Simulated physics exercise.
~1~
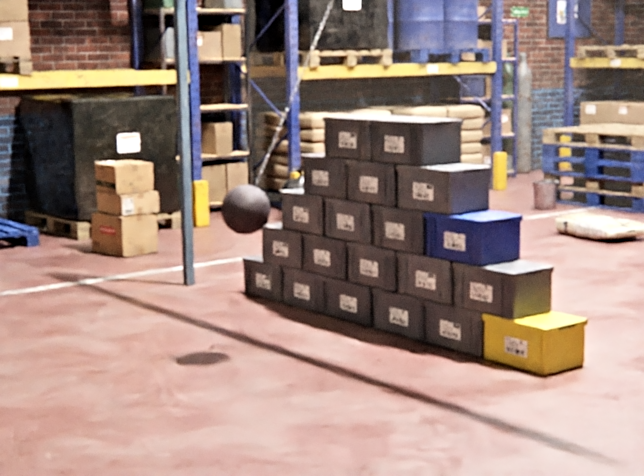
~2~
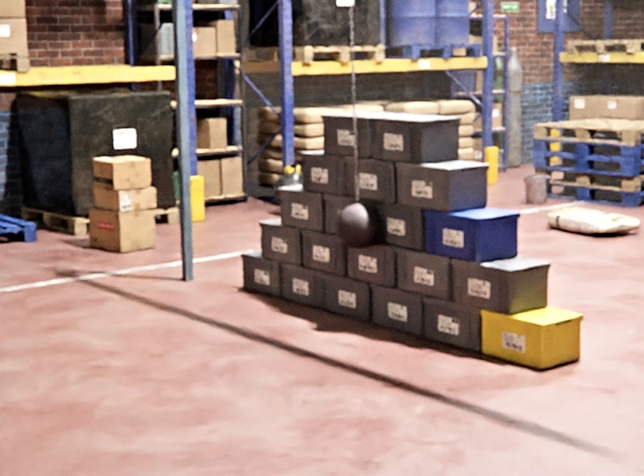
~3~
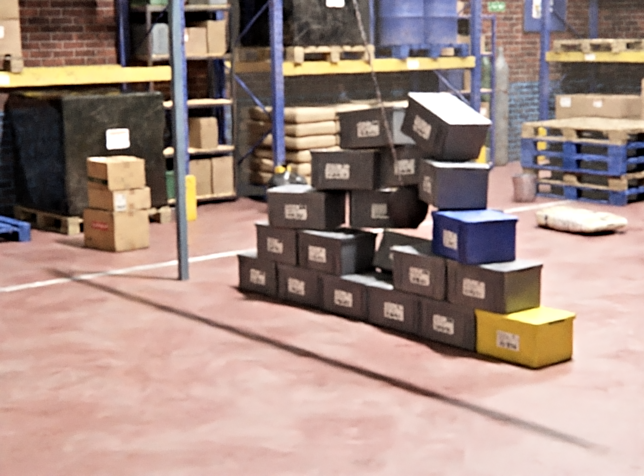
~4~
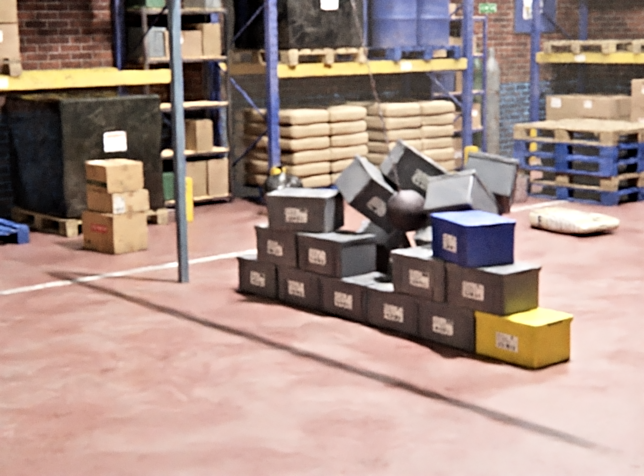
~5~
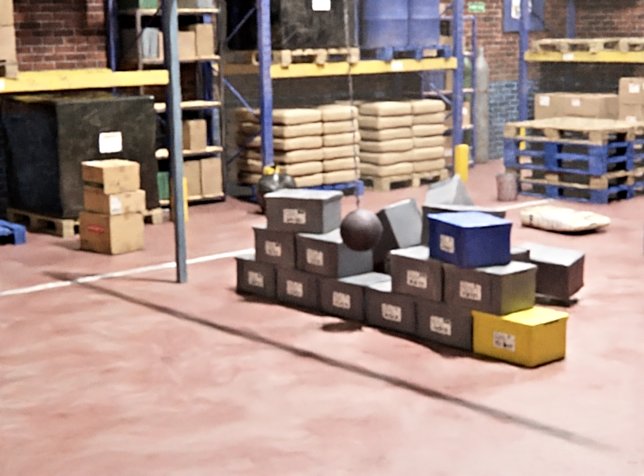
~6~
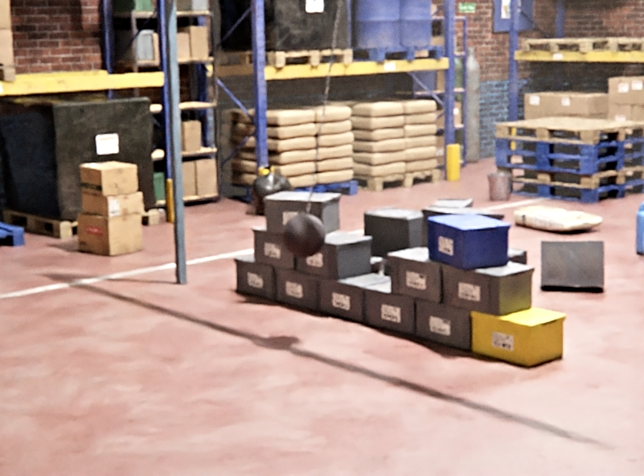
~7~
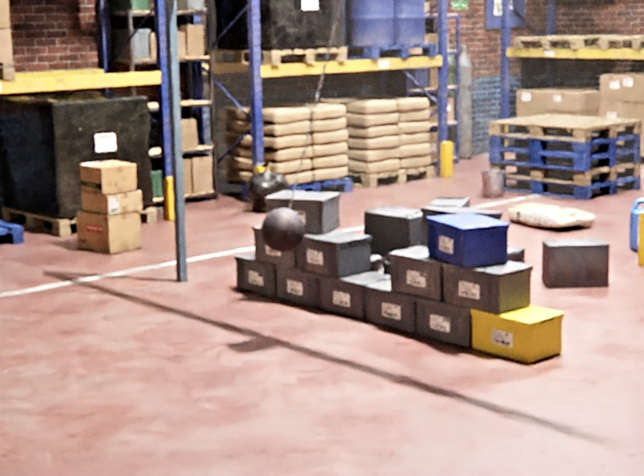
A stepped wall of dark boxes loses its top as a swinging ball hits it.
